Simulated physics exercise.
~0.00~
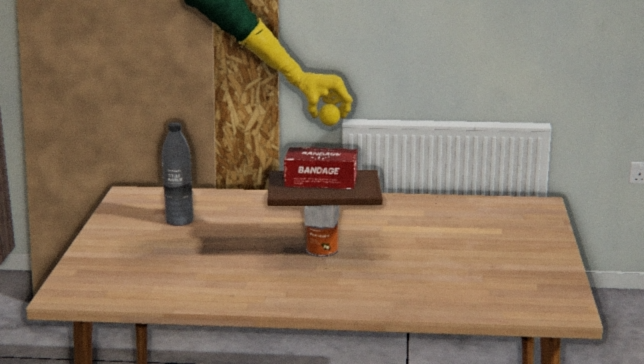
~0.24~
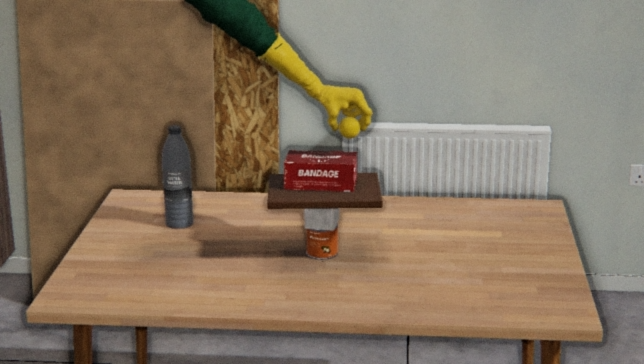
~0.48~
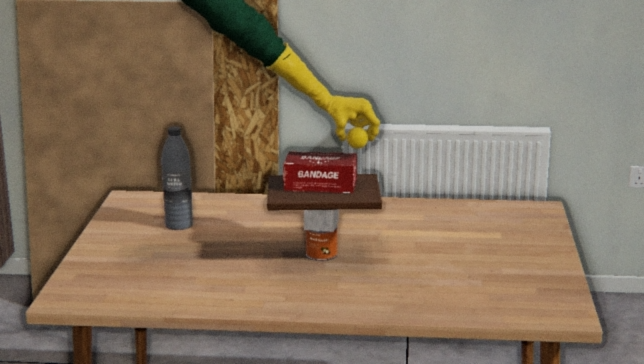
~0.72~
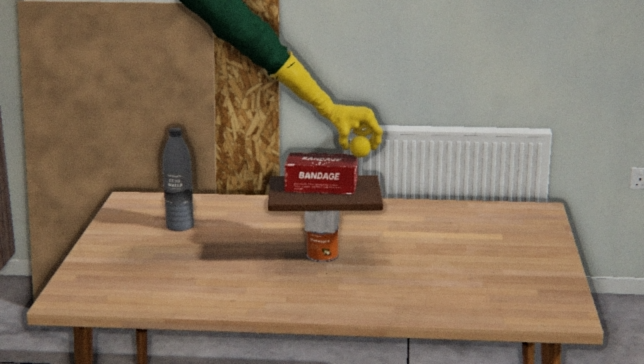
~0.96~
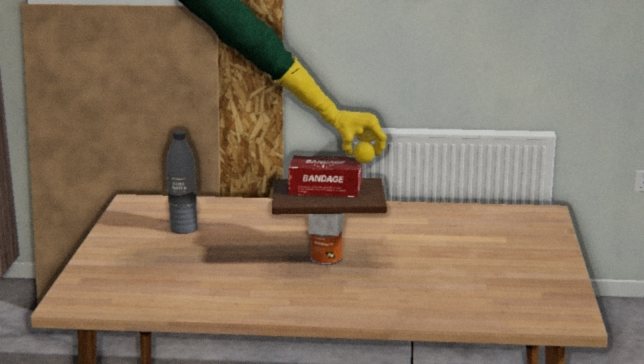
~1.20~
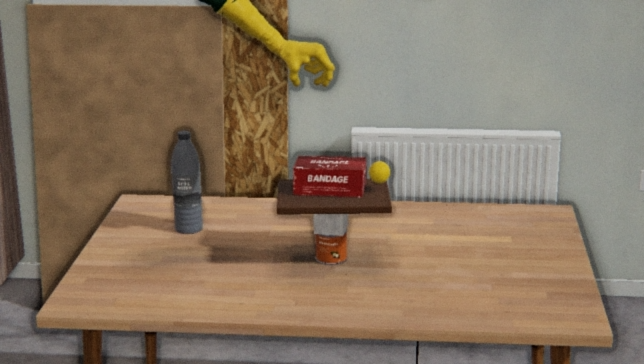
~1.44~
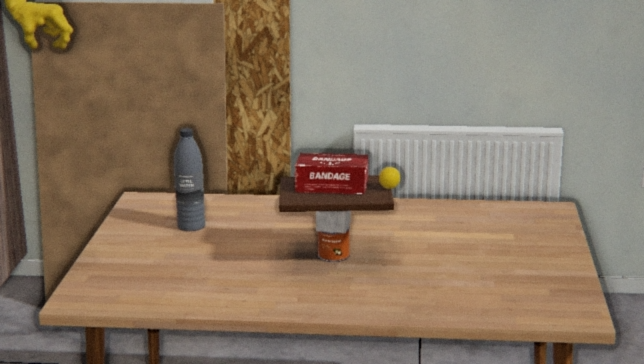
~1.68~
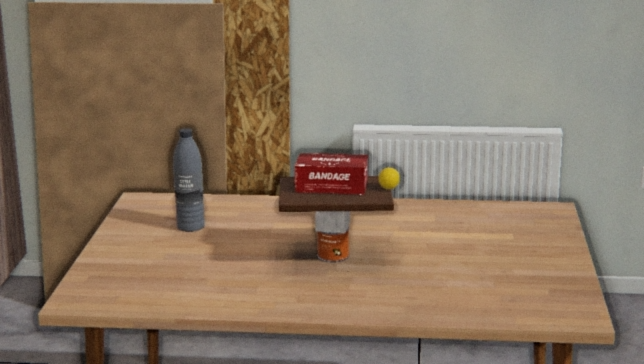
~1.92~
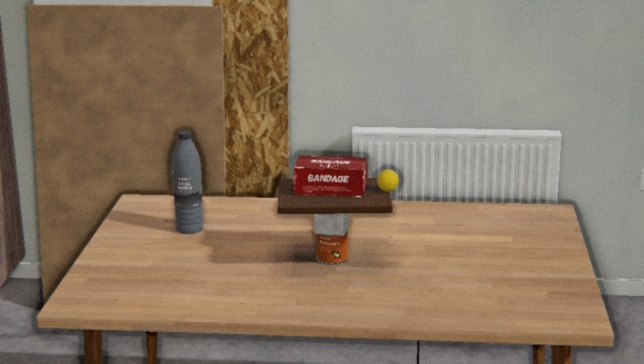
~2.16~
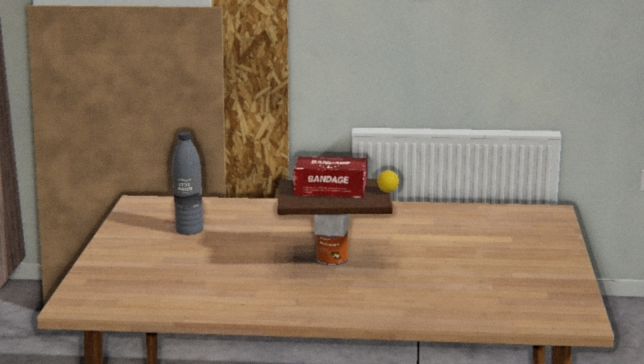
On a wooden table, a yellow-gloved hand releases a lemon atop a balanced bandage box; it drops beside it, staying on the tray.
